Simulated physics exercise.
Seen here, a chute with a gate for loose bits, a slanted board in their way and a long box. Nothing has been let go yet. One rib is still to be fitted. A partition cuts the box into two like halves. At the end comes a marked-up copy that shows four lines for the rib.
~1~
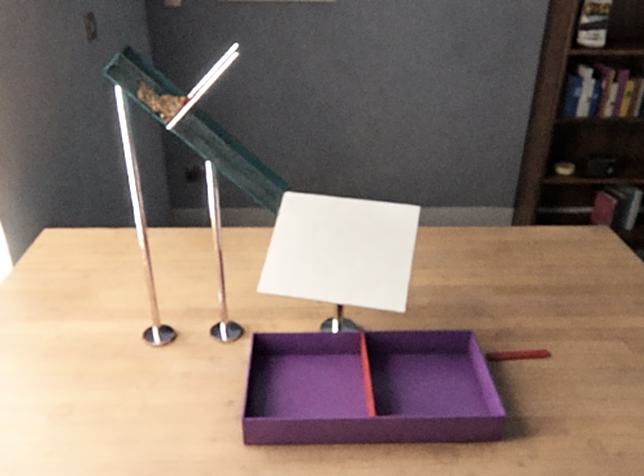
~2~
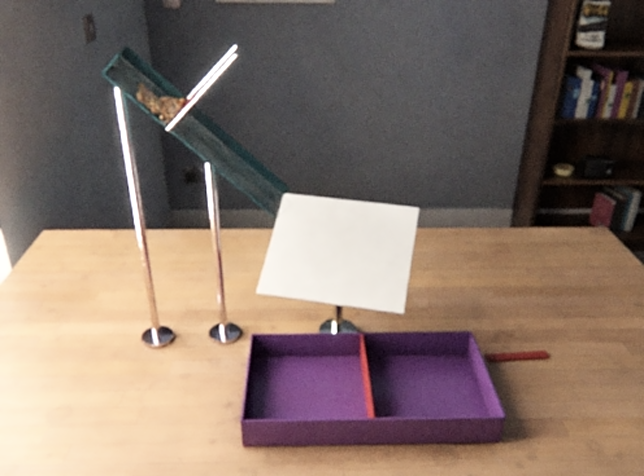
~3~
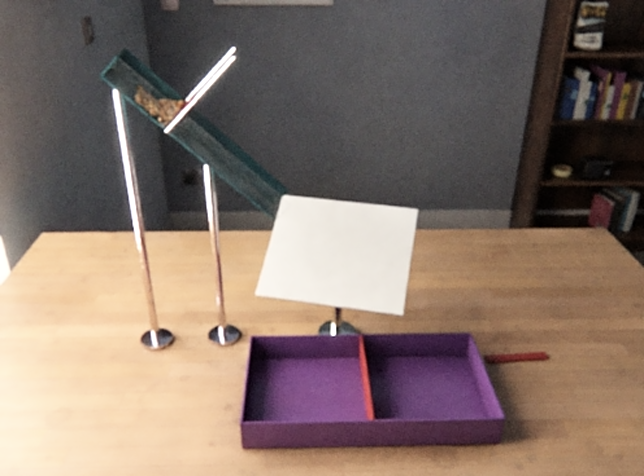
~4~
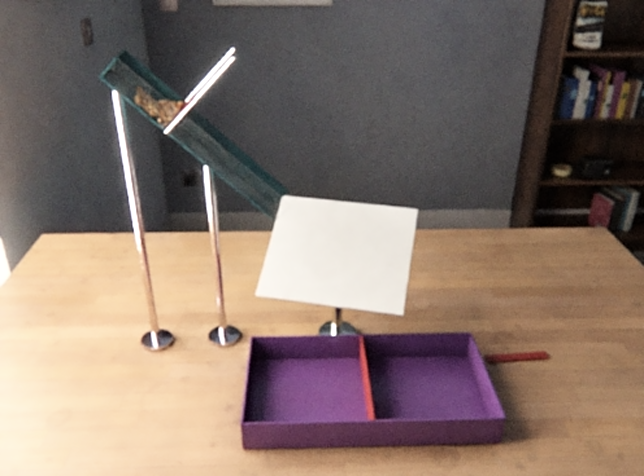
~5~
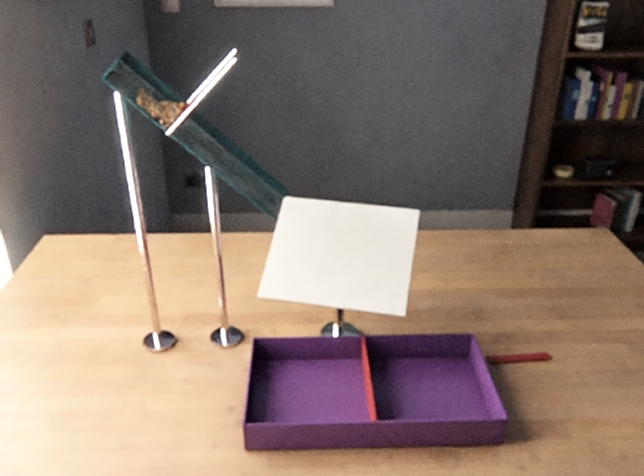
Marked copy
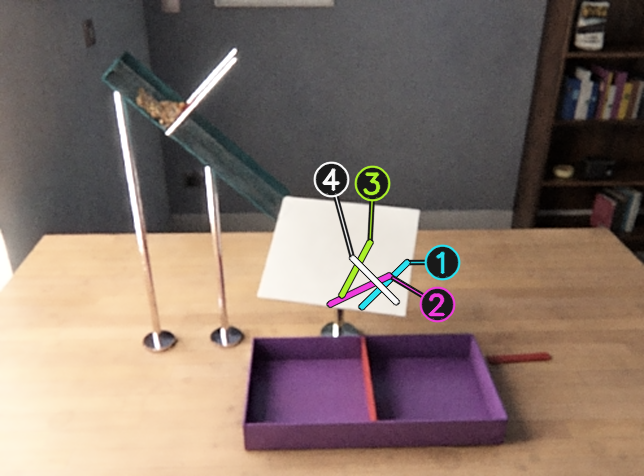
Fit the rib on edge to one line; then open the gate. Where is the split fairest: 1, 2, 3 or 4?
Line 4.
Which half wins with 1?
The left half.
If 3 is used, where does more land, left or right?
The left half.
On the marked copy, line 1 from (407, 262) to (361, 306); line 2 from (389, 275) to (330, 304); line 3 from (369, 242) to (341, 295); line 4 from (352, 258) to (396, 301).
With 1, of what is caught, most in the left half, a small part in the right.
With 2, of what is caught, most in the left half, a small part in the right.
With 3, of what is caught, nearly all in the left half, a small part in the right.
With 4, of what is caught, about half in the left half, about half in the right.
